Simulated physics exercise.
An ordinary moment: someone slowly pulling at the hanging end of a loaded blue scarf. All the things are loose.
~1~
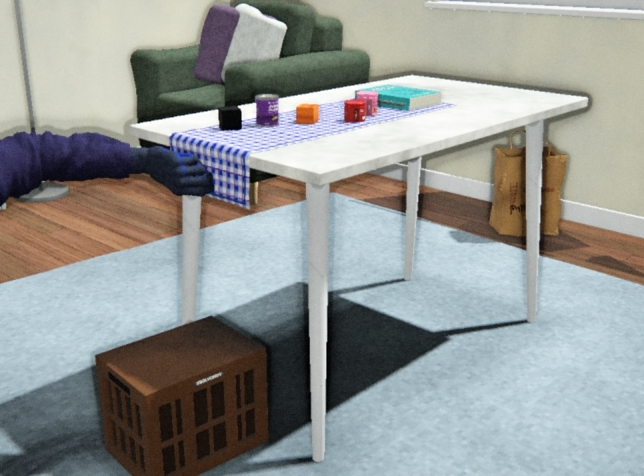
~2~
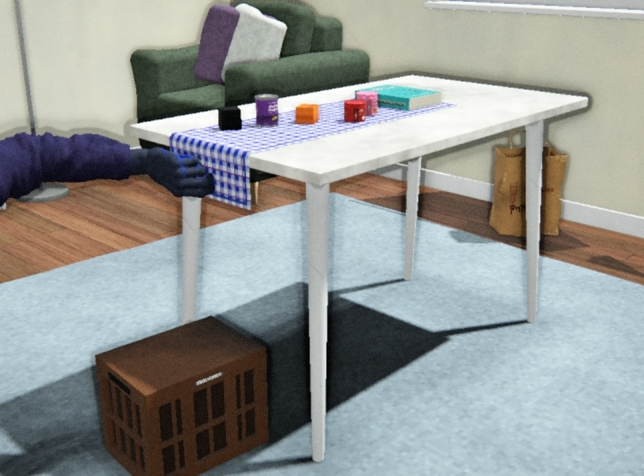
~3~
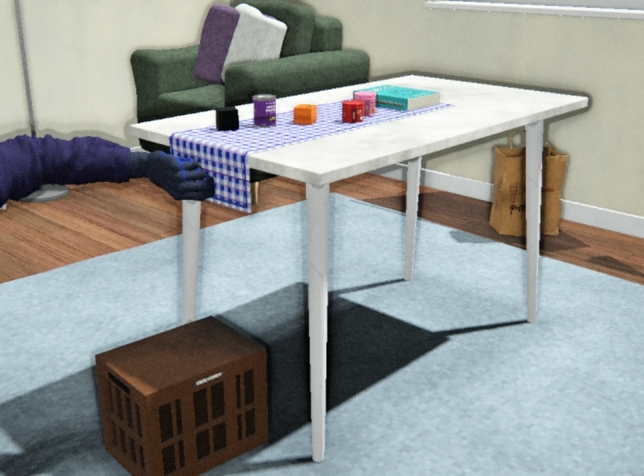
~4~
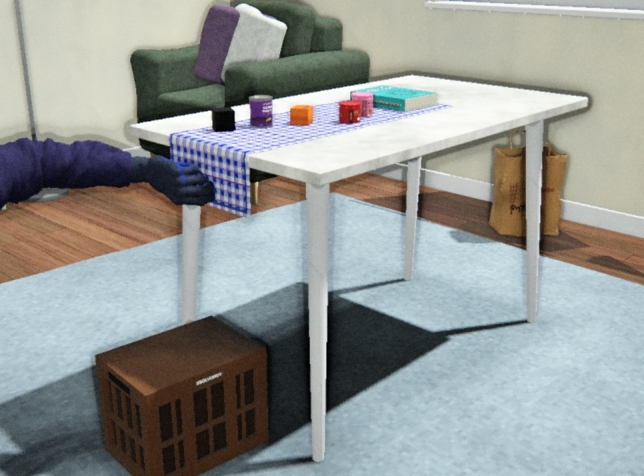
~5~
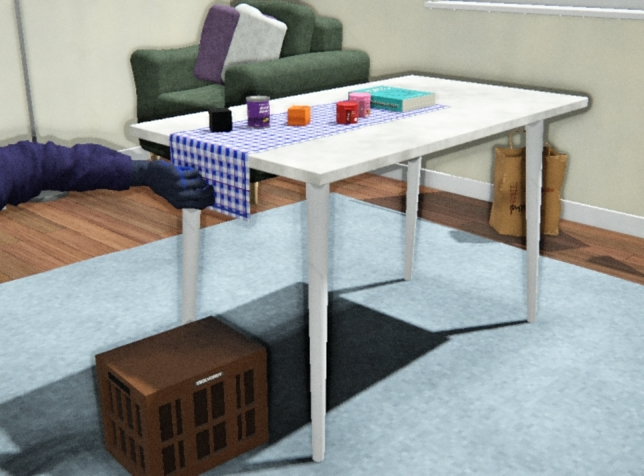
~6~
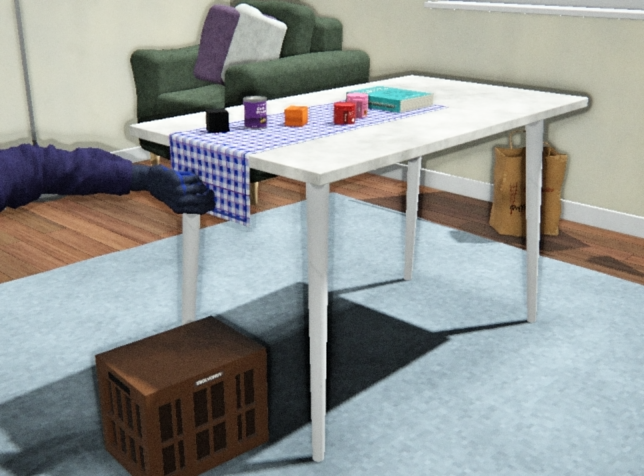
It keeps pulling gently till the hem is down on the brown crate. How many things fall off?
Over the edge go three.
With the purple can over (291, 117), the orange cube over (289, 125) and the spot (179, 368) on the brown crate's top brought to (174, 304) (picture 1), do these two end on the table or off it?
The purple can does not fall; the orange cube stays on.
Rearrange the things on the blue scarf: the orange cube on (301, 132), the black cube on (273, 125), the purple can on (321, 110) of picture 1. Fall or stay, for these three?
The orange cube goes over, the black cube tumbles off, the purple can remains up.
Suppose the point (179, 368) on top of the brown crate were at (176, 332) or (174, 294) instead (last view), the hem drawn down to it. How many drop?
Over the edge go 2 and 1.
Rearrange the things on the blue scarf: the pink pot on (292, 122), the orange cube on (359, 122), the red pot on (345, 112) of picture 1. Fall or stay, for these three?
The pink pot goes over; the orange cube holds on; the red pot does not fall.
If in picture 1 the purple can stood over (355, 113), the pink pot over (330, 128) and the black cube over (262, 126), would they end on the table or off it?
The purple can holds on, the pink pot comes down, the black cube drops off.
A little later, hem near (211, 268); black cube gone.
Next, hem on the crate; black cube, purple can and orange cube gone.
When it is over, hem on the crate; black cube, purple can and orange cube gone. The table loses three.
